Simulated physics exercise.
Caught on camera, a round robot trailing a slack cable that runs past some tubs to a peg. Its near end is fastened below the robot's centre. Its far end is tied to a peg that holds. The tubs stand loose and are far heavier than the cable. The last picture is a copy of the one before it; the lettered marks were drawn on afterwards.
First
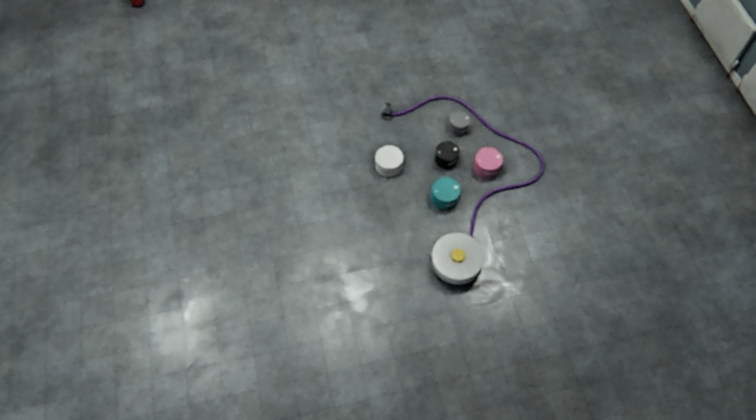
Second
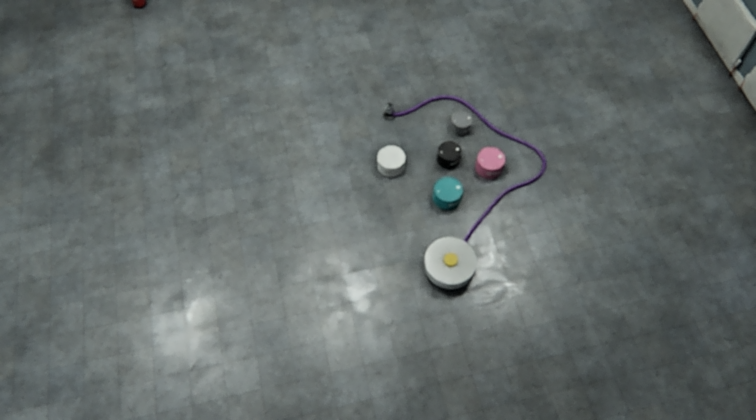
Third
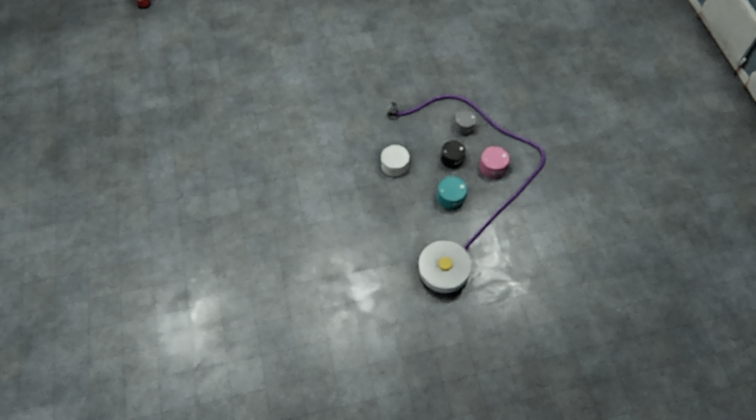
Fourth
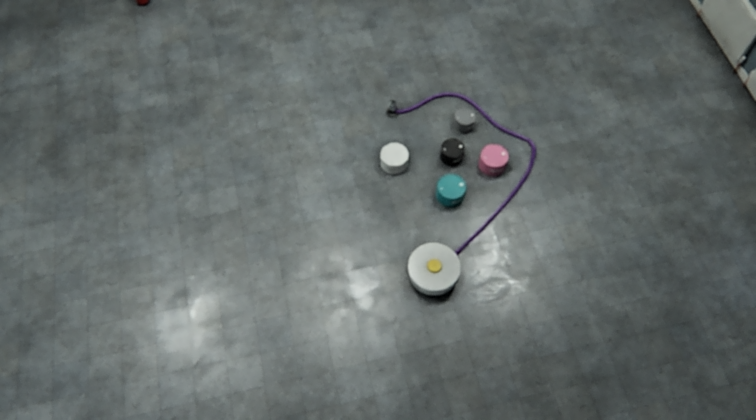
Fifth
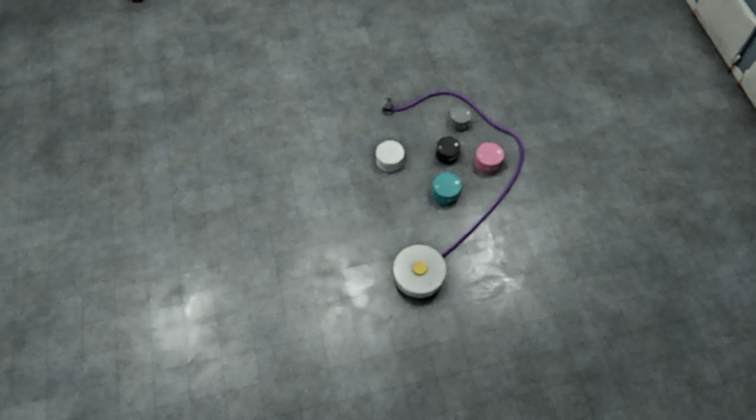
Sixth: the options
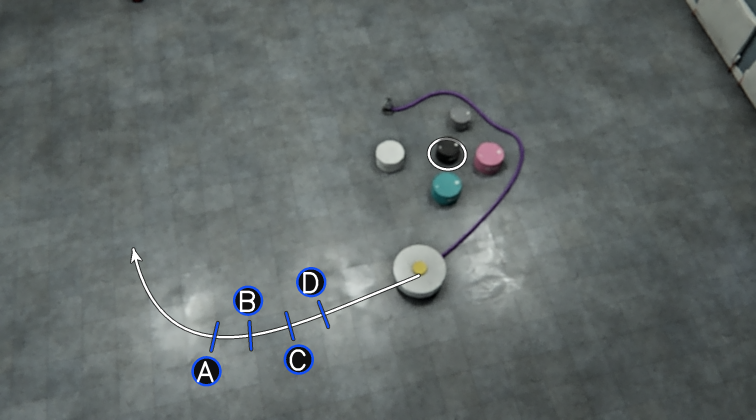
A grey, faintly tiled floor with glossy patches of reflected light is seen from high above, the view shifting very slightly. Right of centre sit white, black, grey, pink and turquoise tubs, with a purple cord curving from a small dark peg around their right side to a round white robot with a yellow centre below them. The robot slides a short way left and slightly down, drawing the cord's lower bend straighter and closer to the pink tub, while the tubs stay put.
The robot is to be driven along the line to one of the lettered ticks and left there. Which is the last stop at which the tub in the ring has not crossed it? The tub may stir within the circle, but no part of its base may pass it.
Mark D.
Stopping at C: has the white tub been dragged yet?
No.
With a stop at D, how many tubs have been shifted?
By then, two.
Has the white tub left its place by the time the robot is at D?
No.
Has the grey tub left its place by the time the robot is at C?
Yes.
On the marked copy, A at (215, 337); B at (250, 335); C at (290, 326); D at (323, 314); the ring at (447, 154); the route from (419, 276) via (246, 336) to (133, 249).
With D. Early on, robot (386, 286); black tub (448, 150).
Further on, robot (352, 300); grey tub (459, 121); black tub (448, 150); pink tub (486, 158).
At the end, robot (323, 311); grey tub (454, 128); black tub (448, 150); pink tub (472, 158); the black tub is still in its ring.
As for the rest, A drags the ringed tub to (397, 157); B drags the ringed tub to (413, 157); C drags the ringed tub to (431, 153).
